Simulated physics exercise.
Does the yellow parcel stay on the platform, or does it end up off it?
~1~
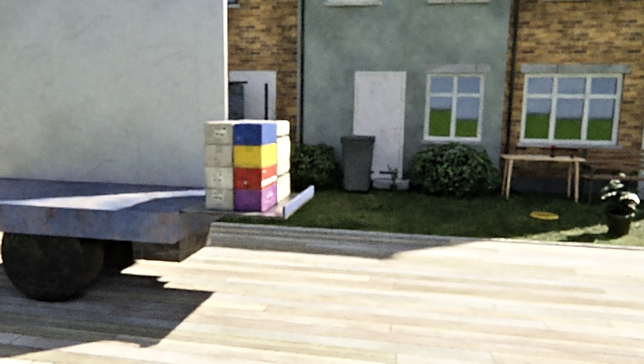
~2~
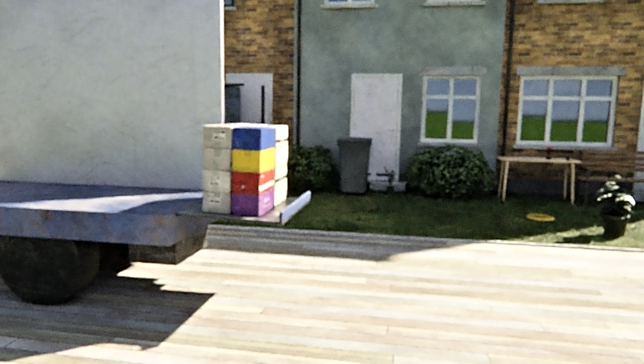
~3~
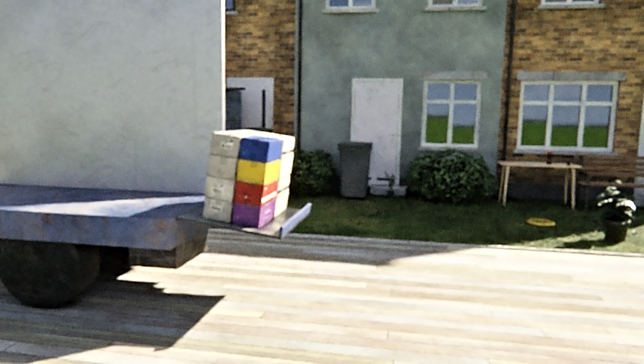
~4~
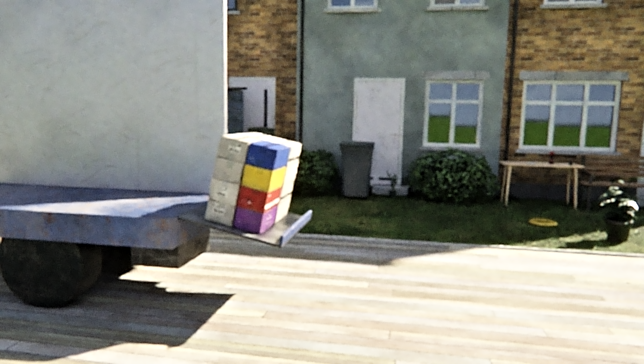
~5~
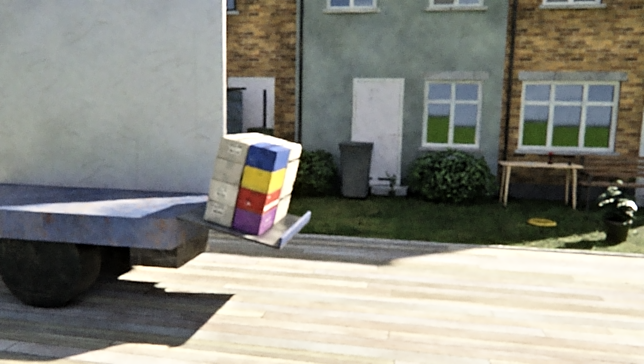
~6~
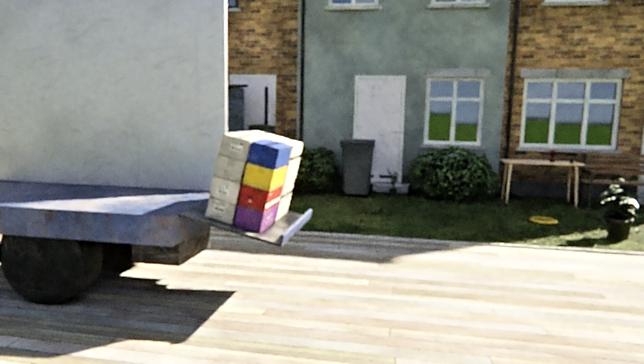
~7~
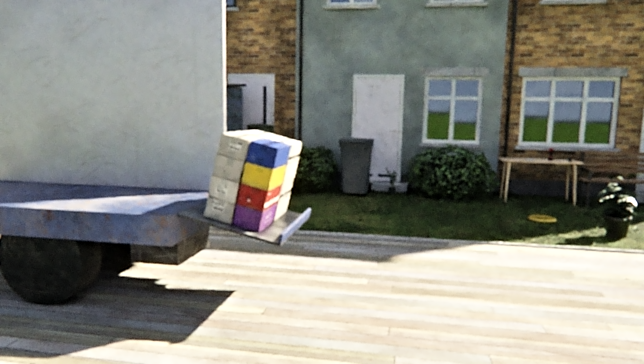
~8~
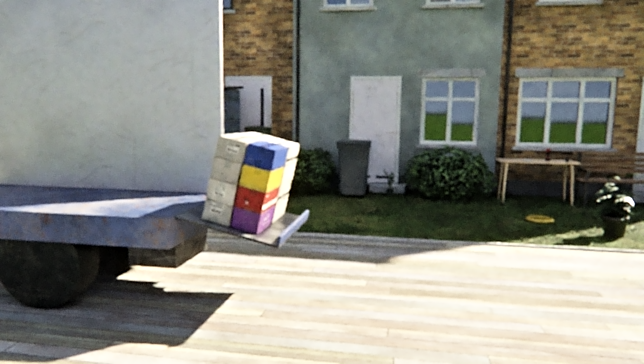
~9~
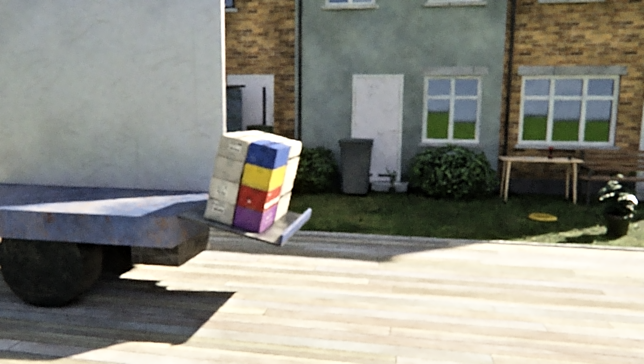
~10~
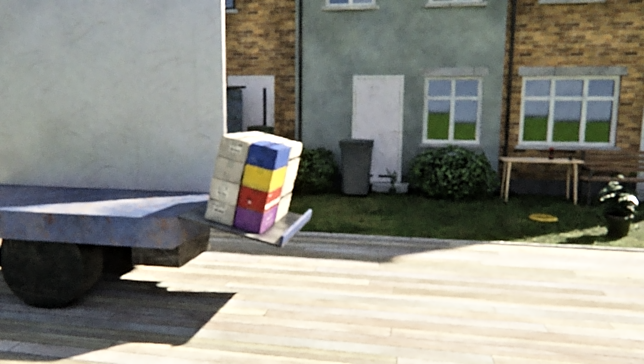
The yellow parcel stays on the platform, still in its place in the leaning stack.
